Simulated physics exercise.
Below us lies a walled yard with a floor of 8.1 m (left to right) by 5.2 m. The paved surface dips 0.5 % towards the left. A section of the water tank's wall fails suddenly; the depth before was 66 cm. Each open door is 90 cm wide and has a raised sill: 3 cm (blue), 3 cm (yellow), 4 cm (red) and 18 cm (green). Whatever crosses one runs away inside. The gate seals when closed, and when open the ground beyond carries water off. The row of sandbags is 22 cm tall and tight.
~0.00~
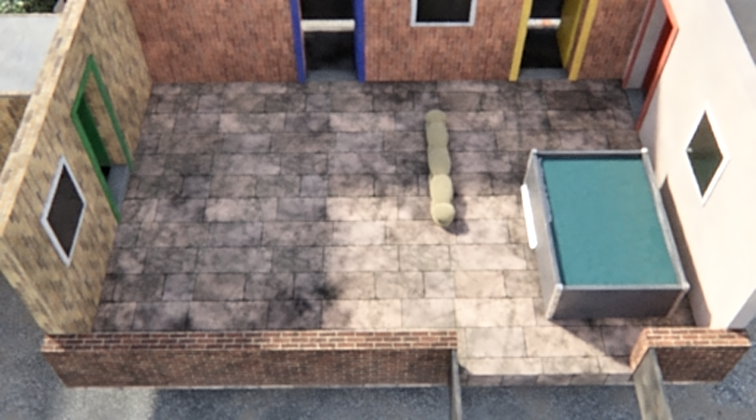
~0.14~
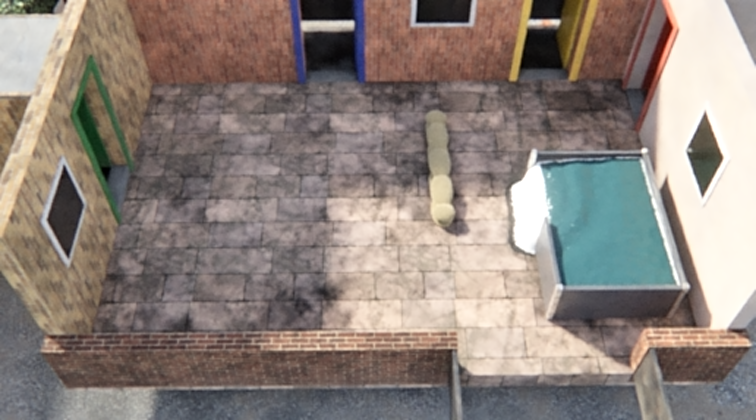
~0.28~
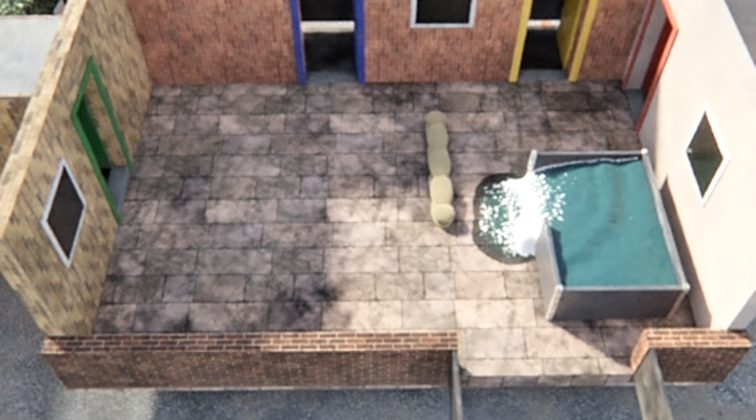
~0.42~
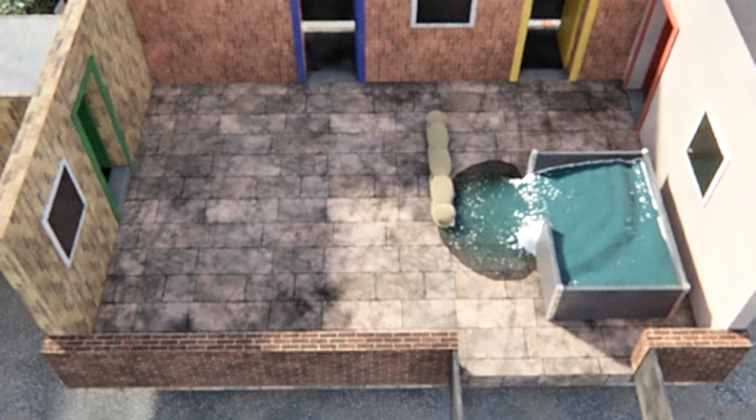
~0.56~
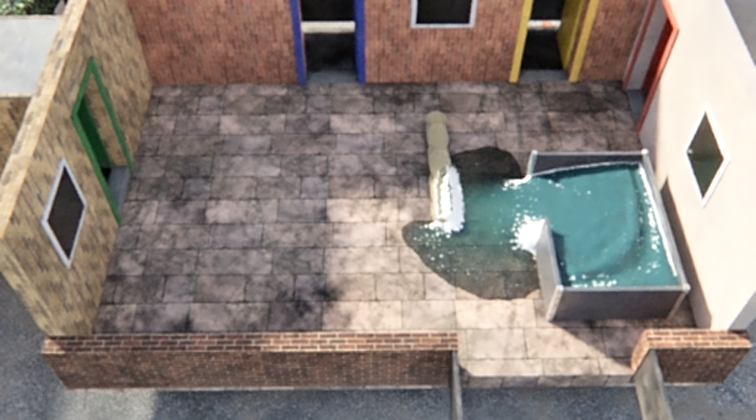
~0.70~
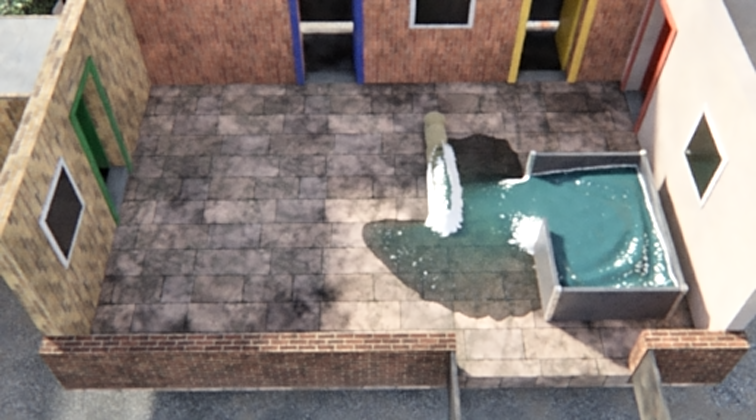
Teal water bursts from a gray tank's left side, hits a beige barrier and spreads left across paving.
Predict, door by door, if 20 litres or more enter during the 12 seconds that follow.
Door by door: At the blue door it exceeds the limit; at the yellow door it exceeds the limit; at the red door it passes the limit; at the green door it does not reach the limit.
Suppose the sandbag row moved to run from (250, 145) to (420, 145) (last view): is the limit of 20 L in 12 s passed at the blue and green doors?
Then: Blue above, green past it.
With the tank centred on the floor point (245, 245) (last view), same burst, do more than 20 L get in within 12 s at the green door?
Against that limit: Green over.
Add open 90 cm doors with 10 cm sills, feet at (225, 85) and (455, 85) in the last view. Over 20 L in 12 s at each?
In that order: Below, past it.
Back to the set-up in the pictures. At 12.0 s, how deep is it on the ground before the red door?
About 4.5 cm.
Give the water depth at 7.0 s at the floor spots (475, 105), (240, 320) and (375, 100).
About 6, 3 and 2 cm.
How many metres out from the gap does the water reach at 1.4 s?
Some 4.4 m out.
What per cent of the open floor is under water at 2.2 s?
Some 50 per cent of it.
After 1.4 s water covers 25 % of the floor and is deepest (42 cm) near (459, 206); blue door not reached, yellow door not reached, red door not reached, green door not reached.
After 2.2 s water covers 50 % of the floor and is deepest (34 cm) near (459, 206); blue door not reached, yellow door 6 cm at the sill, 0 L in, red door not reached, green door not reached.
After 3.5 s water covers 70 % of the floor and is deepest (24 cm) near (460, 216); blue door 4 cm at the sill, 7 L in, yellow door 8 cm at the sill, 14 L in, red door 11 cm at the sill, 10 L in, green door not reached.
After 7.0 s water covers 80 % of the floor and is deepest (13 cm) near (148, 100); blue door 2 cm at the sill, 9 L in, yellow door 5 cm at the sill, 46 L in, red door 9 cm at the sill, 97 L in, green door 5 cm at the sill, 0 L in.
After 12.0 s water covers 95 % of the floor and is deepest (8 cm) near (143, 123); blue door 7 cm at the sill, 37 L in, yellow door 4 cm at the sill, 55 L in, red door 4 cm at the sill, 124 L in, green door 7 cm at the sill, 0 L in.
